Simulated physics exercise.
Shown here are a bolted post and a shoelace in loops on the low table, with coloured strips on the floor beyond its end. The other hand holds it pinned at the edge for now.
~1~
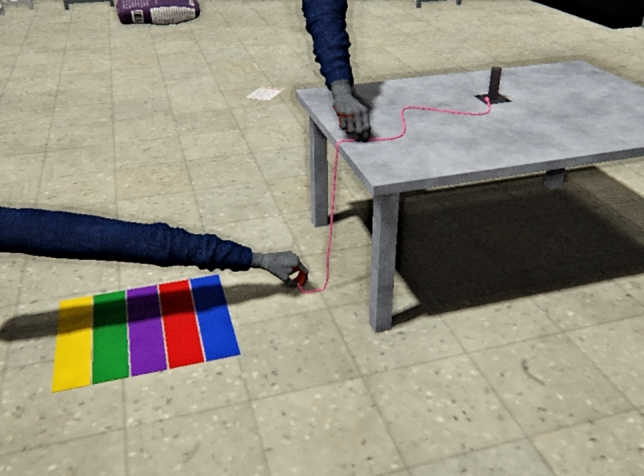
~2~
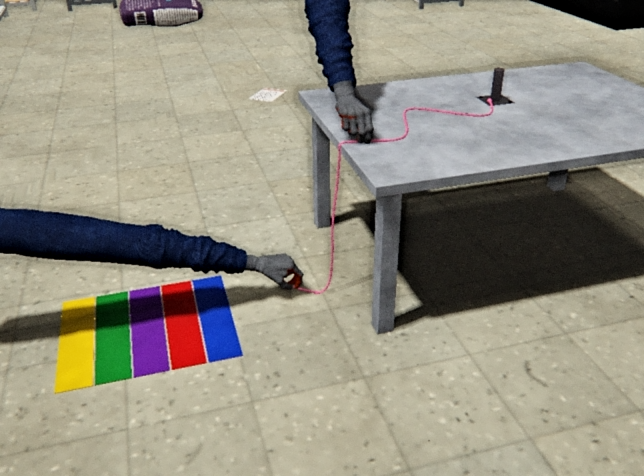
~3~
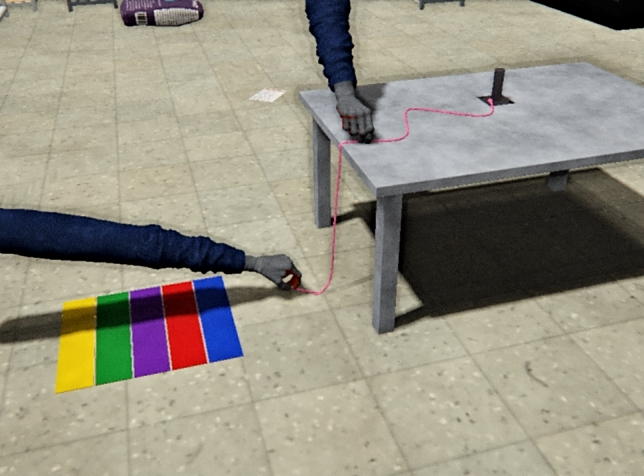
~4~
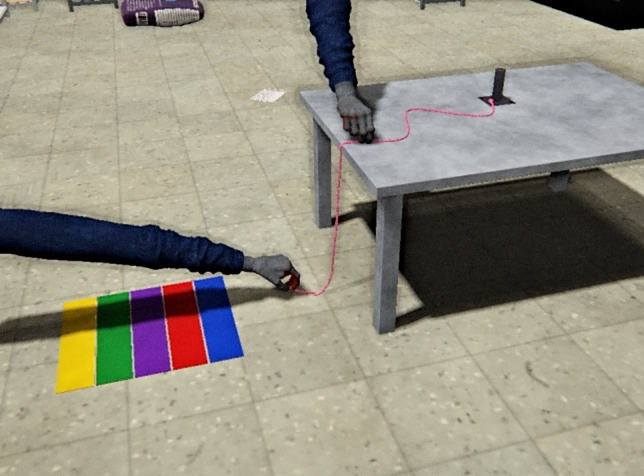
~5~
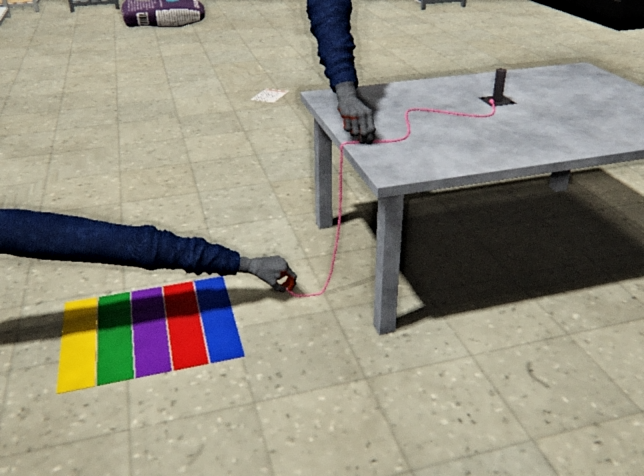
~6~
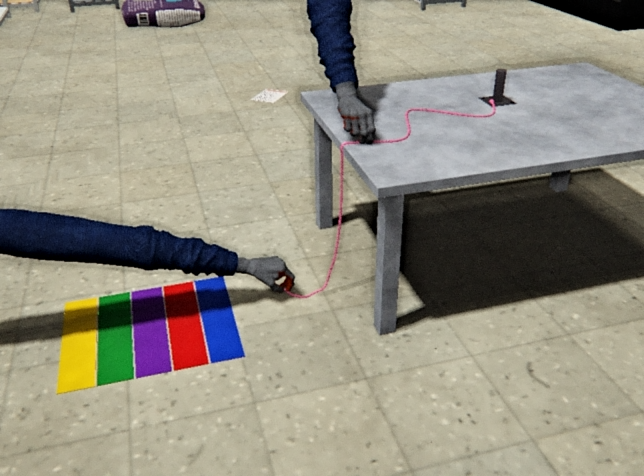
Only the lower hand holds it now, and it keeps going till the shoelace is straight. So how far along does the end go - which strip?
Along to the green strip.
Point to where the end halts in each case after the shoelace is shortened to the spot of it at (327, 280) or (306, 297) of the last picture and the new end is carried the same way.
Estimated pixels: (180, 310) then (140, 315).
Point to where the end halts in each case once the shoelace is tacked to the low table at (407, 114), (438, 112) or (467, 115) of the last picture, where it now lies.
They end up at (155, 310), (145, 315) and (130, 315).
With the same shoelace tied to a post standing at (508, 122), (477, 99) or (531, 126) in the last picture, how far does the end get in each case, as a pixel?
Estimated pixels per try: (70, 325); (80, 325); (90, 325).
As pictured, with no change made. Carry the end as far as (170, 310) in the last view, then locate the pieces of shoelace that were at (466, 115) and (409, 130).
At (435, 111), then (339, 132).
Early on, end near (170, 310); over red.
Midway, end near (128, 317); over green.
At the end of the slack, end near (102, 322); over green. It gets as far as the green strip.
